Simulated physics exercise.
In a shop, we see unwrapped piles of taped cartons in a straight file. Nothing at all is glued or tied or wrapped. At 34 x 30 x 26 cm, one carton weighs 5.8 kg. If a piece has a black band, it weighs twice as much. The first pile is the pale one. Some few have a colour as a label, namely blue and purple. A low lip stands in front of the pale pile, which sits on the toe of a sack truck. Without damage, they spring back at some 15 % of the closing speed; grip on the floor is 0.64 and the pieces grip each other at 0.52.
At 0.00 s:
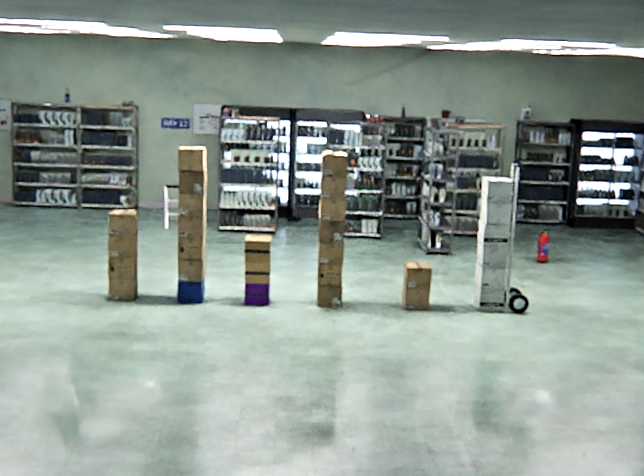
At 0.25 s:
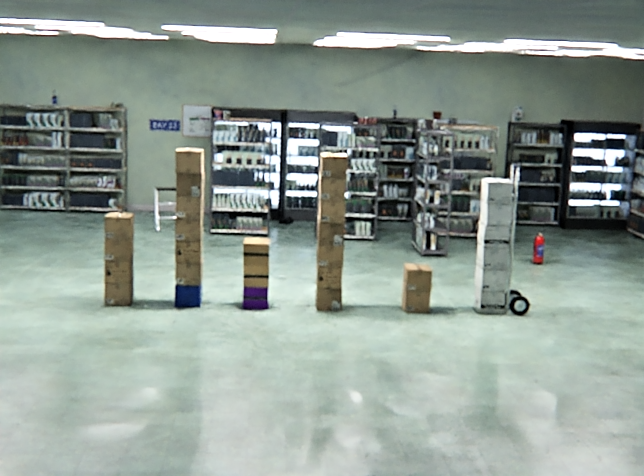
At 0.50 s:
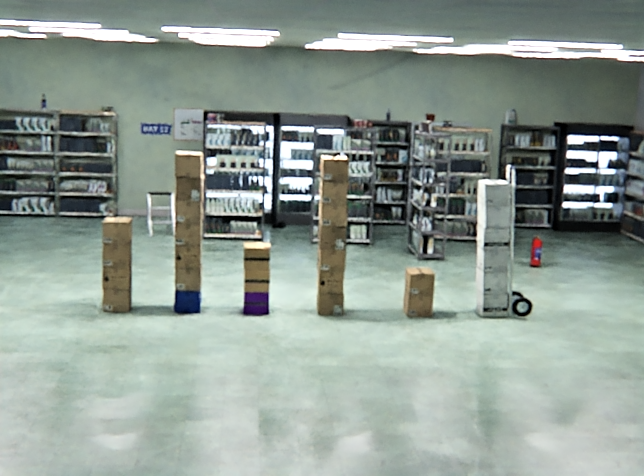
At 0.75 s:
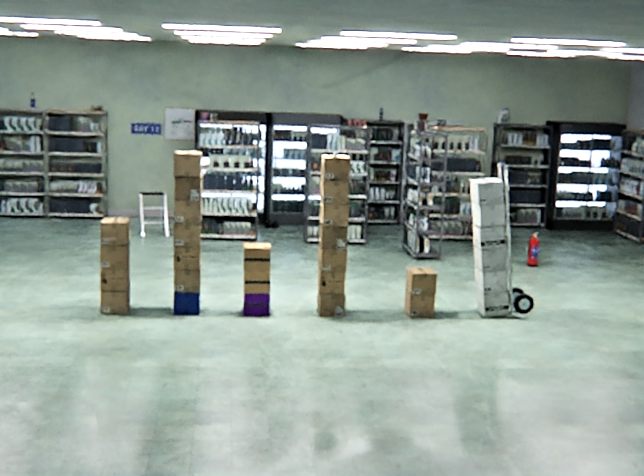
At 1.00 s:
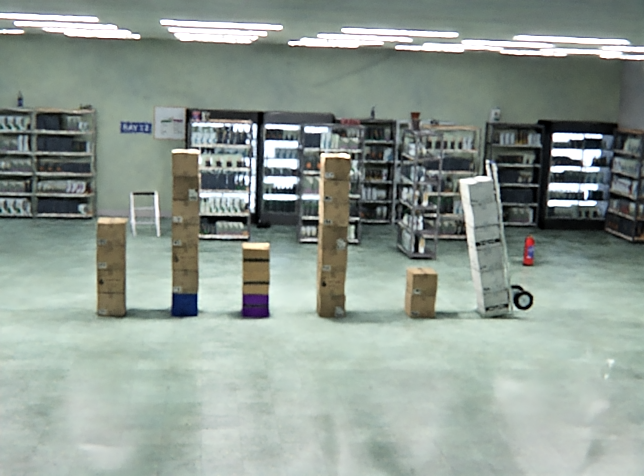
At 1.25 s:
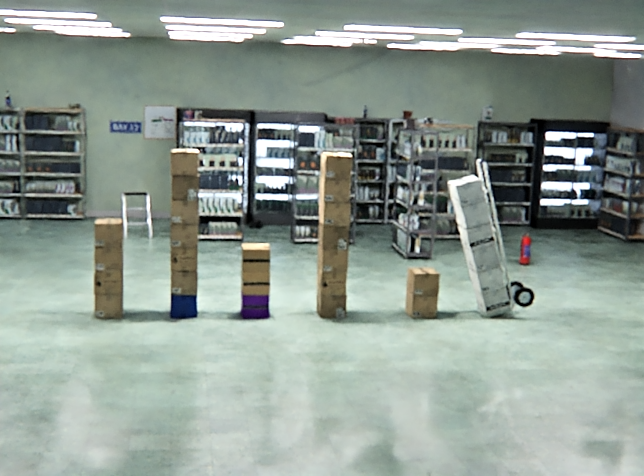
In this clip, stacks of taped cartons stand in a row, some with blue or purple bases, as the view shifts slightly; then the sack truck at right tilts forward, leaning its pale stack left toward a small carton.
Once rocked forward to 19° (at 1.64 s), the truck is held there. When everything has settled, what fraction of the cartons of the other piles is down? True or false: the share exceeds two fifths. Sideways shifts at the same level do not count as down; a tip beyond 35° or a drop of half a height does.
False.
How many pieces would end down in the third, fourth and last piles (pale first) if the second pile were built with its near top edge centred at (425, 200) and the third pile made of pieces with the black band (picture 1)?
You'd get third 7, fourth 3 and last 3.
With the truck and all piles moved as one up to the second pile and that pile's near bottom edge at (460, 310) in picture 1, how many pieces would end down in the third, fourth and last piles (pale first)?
That would give third 0, fourth 0 and last 0.
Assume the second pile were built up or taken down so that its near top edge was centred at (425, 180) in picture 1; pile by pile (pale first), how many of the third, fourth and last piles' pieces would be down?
Pile by pile that makes third 6, fourth 0, last 4.
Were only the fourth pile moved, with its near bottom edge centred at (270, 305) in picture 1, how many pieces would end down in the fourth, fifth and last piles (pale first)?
The fourth pile ends with 0 down, the fifth with 0, the last with 0.
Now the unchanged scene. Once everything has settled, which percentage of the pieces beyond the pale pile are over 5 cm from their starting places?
That comes to 10 in a hundred.
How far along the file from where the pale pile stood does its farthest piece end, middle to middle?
170 cm.
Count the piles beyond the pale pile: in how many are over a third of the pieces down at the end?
Looks like 1 of them in total.
Around 1.62 s, 1 of the pale pile down; none of the 23 other cartons down.
Around 2.10 s, 6 of the pale pile down; none of the 23 other cartons down, 6 disturbed.
Finally (3.3 s), 6 of the pale pile down; 1 of the 23 other cartons down; blue carton unmoved; purple carton unmoved. That is 4 per cent. Seen by the last camera, middles, blue carton near (184, 303), purple carton near (255, 303).
